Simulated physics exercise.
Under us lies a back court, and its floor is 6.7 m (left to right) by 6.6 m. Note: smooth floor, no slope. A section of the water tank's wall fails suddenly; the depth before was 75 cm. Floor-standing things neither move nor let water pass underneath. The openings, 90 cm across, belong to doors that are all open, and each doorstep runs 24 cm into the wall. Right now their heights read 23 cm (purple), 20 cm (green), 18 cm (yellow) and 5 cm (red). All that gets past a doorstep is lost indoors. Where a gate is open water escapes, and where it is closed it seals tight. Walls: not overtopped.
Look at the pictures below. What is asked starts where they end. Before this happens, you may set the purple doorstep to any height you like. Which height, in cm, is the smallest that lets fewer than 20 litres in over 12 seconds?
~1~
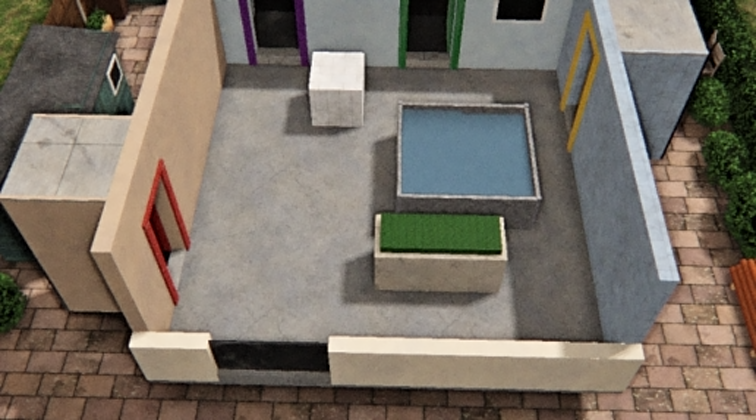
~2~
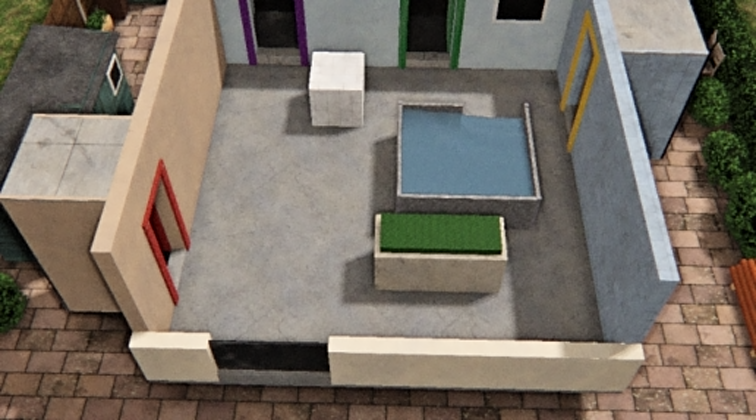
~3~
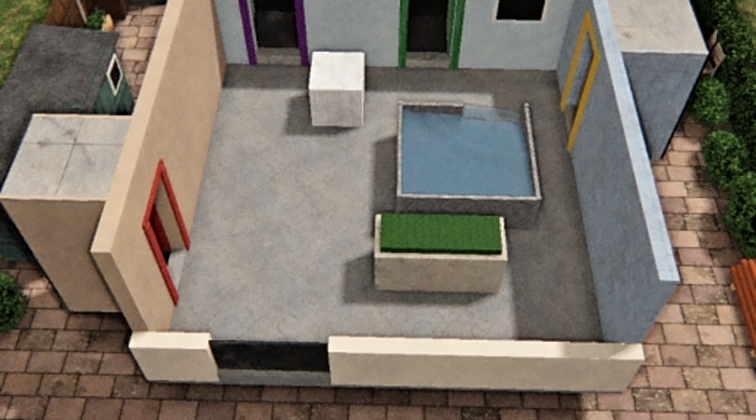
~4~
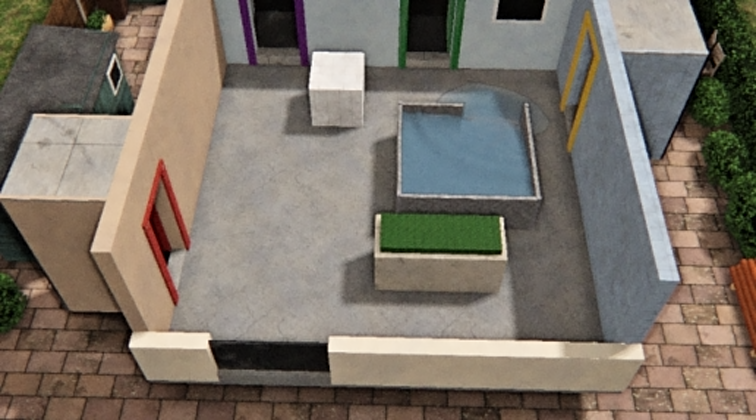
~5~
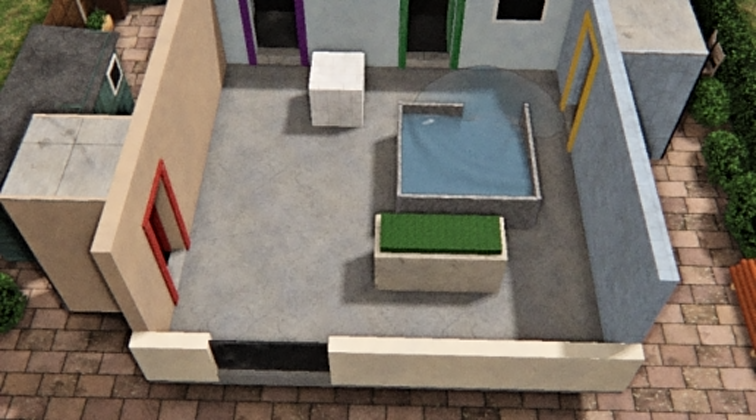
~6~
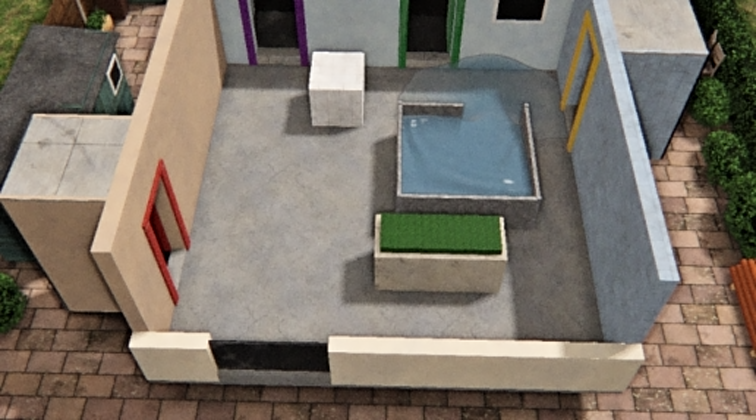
The smallest is roughly 7.5 cm.
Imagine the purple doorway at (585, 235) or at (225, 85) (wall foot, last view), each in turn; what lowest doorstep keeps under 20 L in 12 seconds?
5.5 and 21 cm.
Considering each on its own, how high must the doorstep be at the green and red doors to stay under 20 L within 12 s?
About 23 cm at green and 10.0 cm at red.
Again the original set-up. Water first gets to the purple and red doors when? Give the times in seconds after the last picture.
Purple 1.2 s, red 4.5 s.
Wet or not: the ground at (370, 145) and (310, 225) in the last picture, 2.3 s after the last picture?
Note: Point one reached; point two not yet reached.
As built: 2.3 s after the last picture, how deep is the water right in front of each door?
Purple door 12 cm, green door 23 cm, yellow door 22 cm, red door 0 cm.
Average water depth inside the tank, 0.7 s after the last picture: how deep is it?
About 53 cm.
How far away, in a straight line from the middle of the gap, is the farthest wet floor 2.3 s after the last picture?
Roughly 5.4 m from the gap.
Then, 0.7 s after the last picture water covers 15 % of the floor, deepest (57 cm) near (538, 73); it has not reached the purple door.
Then, 2.3 s after the last picture water covers 35 % of the floor, deepest (36 cm) near (547, 73); 12 cm at the purple door, 0 litres in over its 23 cm doorstep.
Then, 11.3 s after the last picture water covers 100 % of the floor, deepest (13 cm) near (380, 342); 6 cm at the purple door, 0 litres in over its 23 cm doorstep.
At the purple door as built, the water peaked near 13 cm, 2.7 s after the last picture.
With a doorstep of 6.5 cm, 29 litres would have come in within the 12 s; with 8.5 cm, 11 litres. So under 20 litres takes about 7.5 cm.
